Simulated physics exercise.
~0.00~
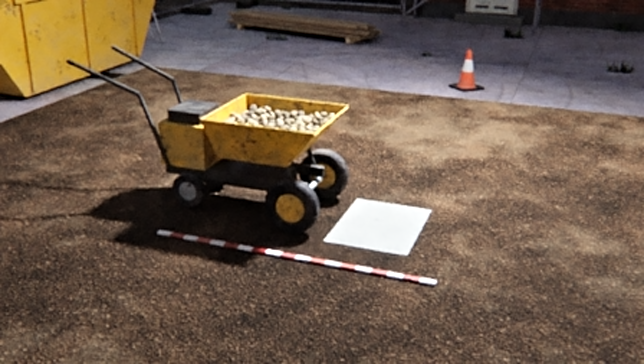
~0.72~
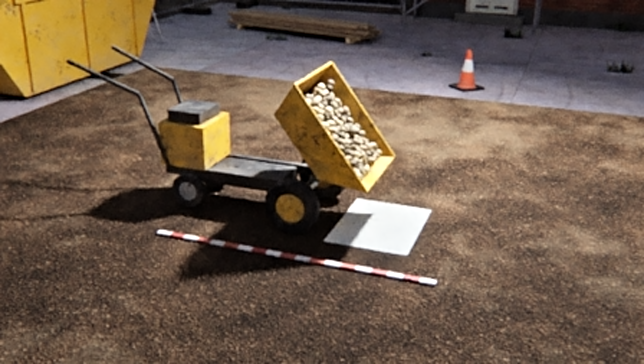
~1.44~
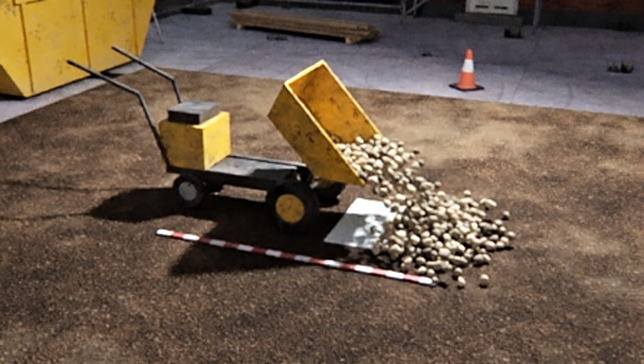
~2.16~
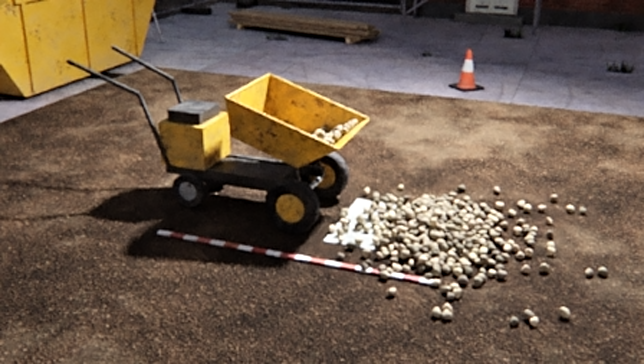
In a dimly lit yard, a yellow motor barrow tipped its skip forward to the right and poured pale cobbles over a white sheet and the ground beyond, then lowered it partway, leaving a scattered heap and a few stones still inside.
